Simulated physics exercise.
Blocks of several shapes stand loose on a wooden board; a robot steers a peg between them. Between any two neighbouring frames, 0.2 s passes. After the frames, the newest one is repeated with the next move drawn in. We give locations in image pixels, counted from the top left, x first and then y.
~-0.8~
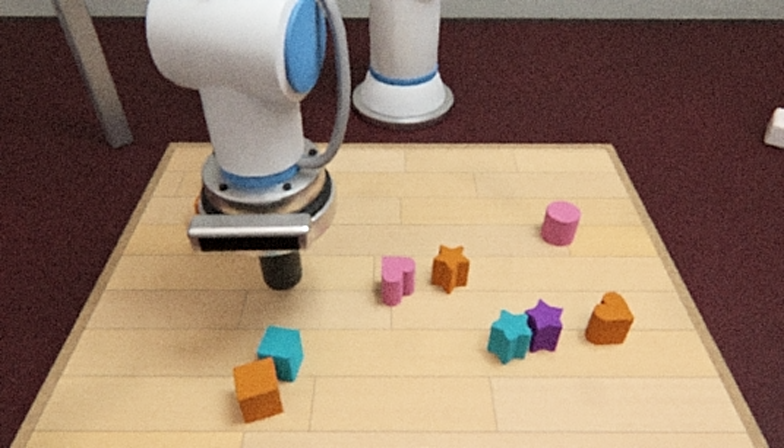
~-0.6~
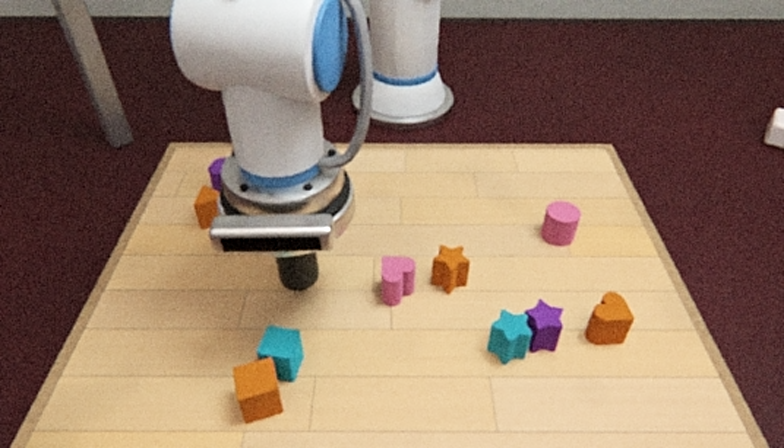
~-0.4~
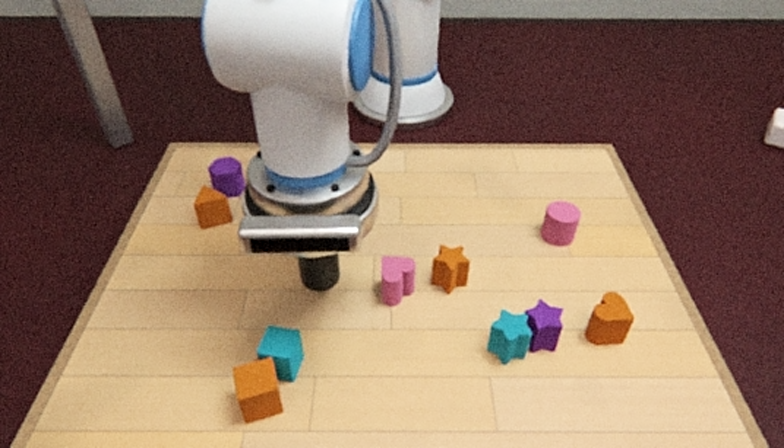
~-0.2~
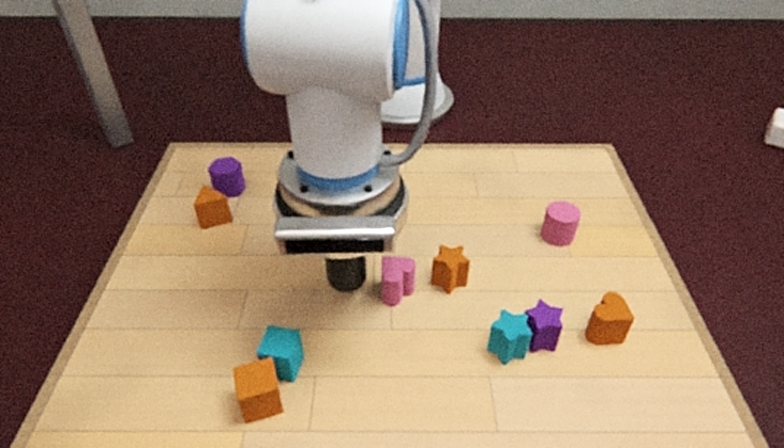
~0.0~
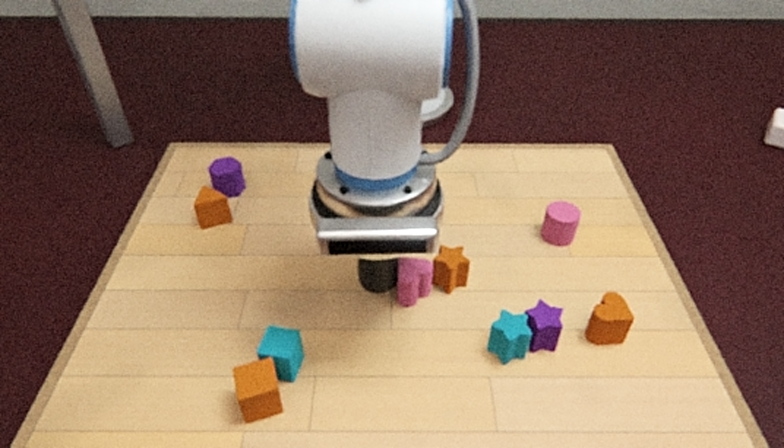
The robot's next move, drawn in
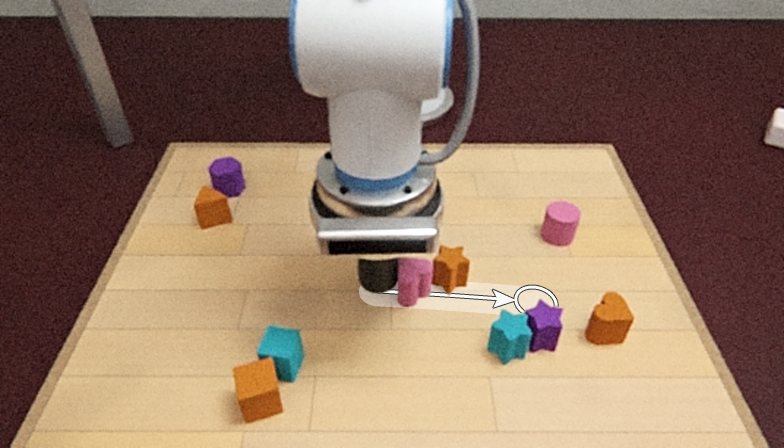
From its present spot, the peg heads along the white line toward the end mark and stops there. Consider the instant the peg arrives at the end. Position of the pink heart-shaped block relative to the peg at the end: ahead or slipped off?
By then it is in front of the peg.
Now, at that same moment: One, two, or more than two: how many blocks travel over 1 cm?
The push will move two blocks.
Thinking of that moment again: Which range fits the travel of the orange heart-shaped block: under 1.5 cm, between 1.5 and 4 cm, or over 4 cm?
The answer here is less than 1.5 cm.
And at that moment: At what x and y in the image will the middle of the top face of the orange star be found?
At the end it should sit near (483, 248).
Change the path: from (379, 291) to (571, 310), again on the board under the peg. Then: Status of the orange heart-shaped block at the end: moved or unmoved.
It's moved.
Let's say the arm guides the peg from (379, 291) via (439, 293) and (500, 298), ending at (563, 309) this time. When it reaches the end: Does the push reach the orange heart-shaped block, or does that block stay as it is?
Moved away.
Path on the board, straight from (379, 291) to (536, 302).
What follows on the original path. One third of the way, peg (432, 283); pink heart-shaped block (468, 274); orange star (463, 251), turned 30° anticlockwise.
Two thirds of the way, peg (485, 287); pink heart-shaped block (523, 279), turned 15° clockwise; orange star (482, 248), turned 115° anticlockwise.
At the end, peg (539, 291); pink heart-shaped block (579, 283), turned 15° clockwise; orange star (483, 248), turned 120° anticlockwise; purple star in place; orange heart-shaped block in place.
